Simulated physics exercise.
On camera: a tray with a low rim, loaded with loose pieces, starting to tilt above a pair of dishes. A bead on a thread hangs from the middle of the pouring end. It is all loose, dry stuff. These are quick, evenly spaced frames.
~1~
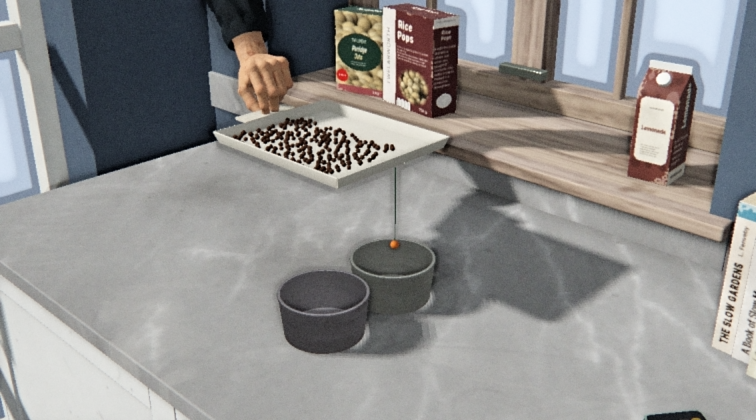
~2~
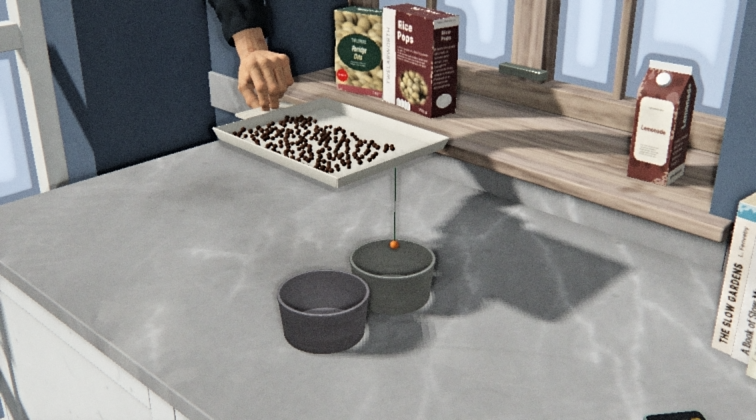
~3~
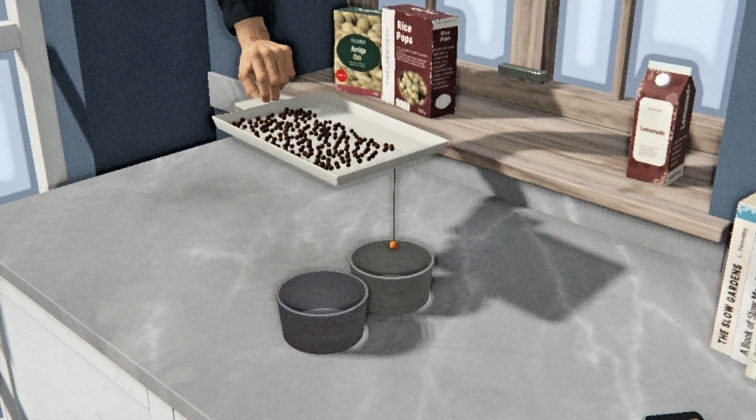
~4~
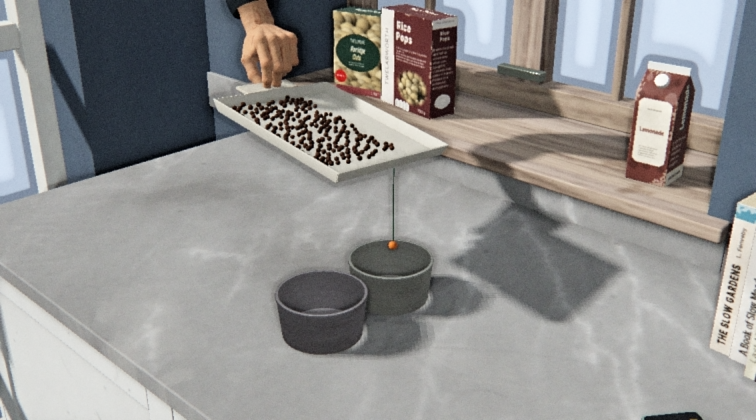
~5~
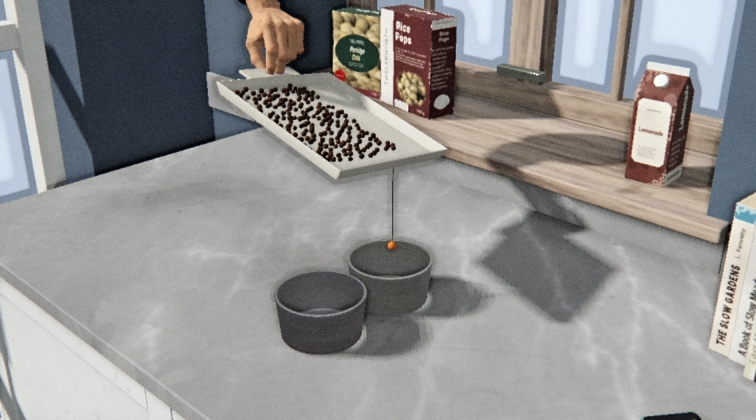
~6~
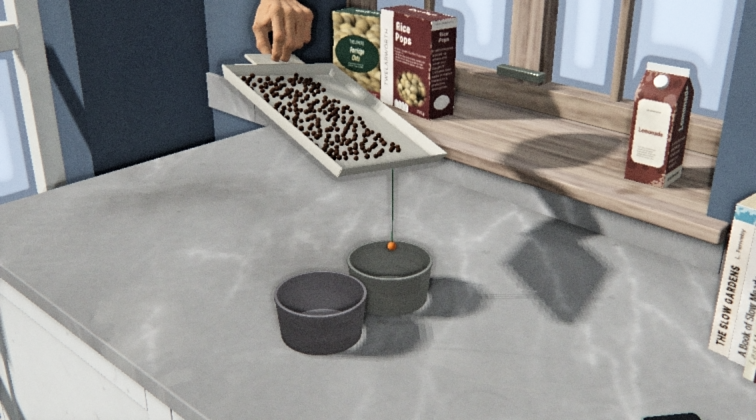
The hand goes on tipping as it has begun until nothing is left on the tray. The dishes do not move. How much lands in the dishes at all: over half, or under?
Caught overall: Less than half.
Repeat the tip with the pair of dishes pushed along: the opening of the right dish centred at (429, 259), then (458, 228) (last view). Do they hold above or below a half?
At the first place less than half, at the second the larger part.
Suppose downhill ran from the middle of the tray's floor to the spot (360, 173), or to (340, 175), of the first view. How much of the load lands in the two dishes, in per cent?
The first gives 70 %, the second 80 %.
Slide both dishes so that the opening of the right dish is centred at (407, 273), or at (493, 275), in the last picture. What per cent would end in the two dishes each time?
First some 0, then 0 per cent.
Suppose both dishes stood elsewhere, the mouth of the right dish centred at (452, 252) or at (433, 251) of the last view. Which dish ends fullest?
At the first place right, at the second right.
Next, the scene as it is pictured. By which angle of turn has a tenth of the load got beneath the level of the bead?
At about 65°.
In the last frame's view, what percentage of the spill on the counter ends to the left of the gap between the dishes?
Near 0 %.
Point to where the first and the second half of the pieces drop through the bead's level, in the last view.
First near (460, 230), later near (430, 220).
Just after the last frame, tray tipped steeply; roughly half on the tray; just a few in the right dish; about a tenth outside both; roughly a third in the air.
A moment on, tray tipped past a quarter turn; just a few in the right dish; almost all outside both; just a few in the air.
Further on, tray tipped past a quarter turn; just a few in the right dish; almost all outside both.
When it is over, tray tipped past a quarter turn; not one in the left dish; just a few in the right dish; almost all outside both.
